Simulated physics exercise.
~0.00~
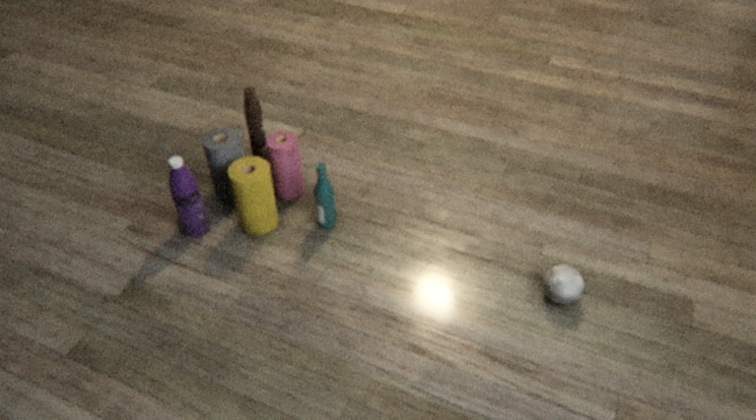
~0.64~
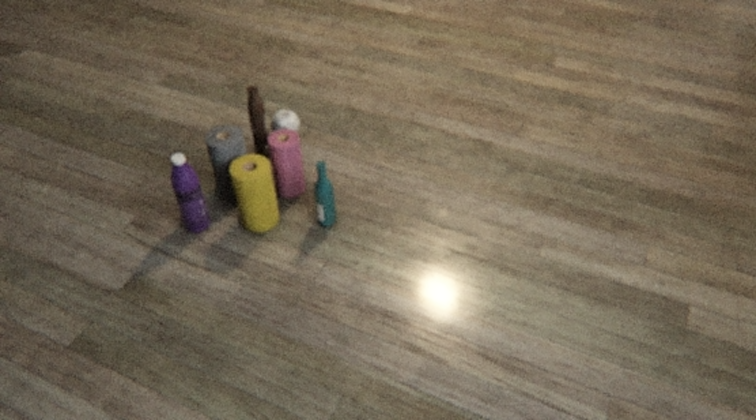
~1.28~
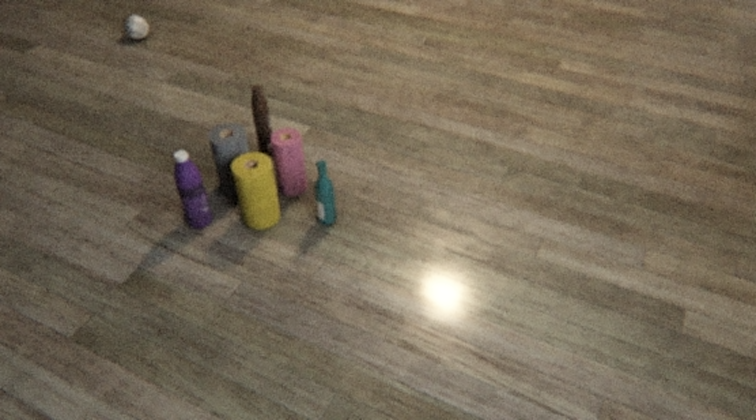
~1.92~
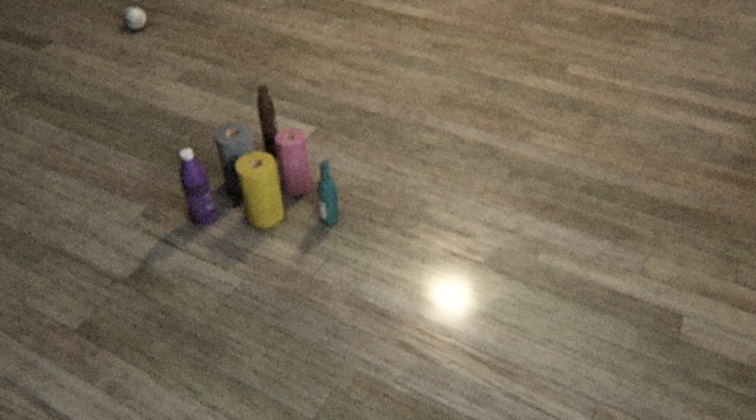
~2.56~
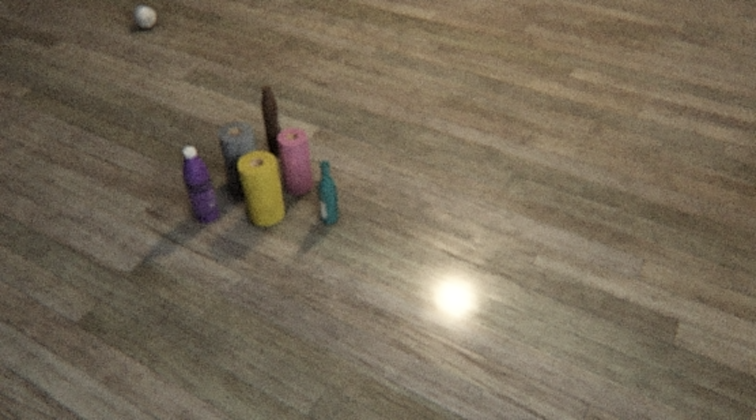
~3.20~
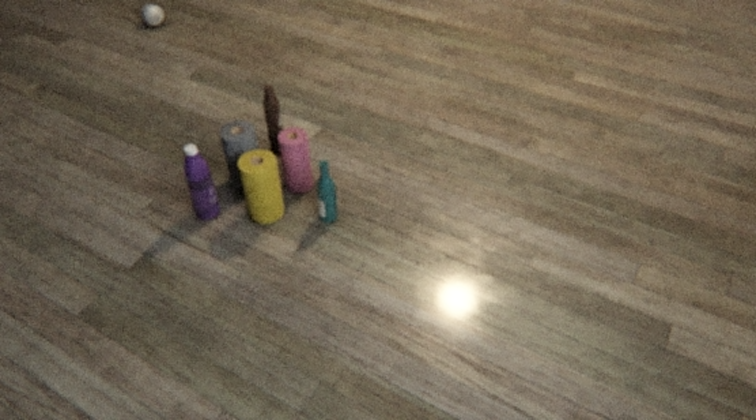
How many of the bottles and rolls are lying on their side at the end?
None of them are lying down; all three bottles and all three rolls are still standing upright.
Bottles and rolls stay upright as a white ball rolls behind them to the far left.
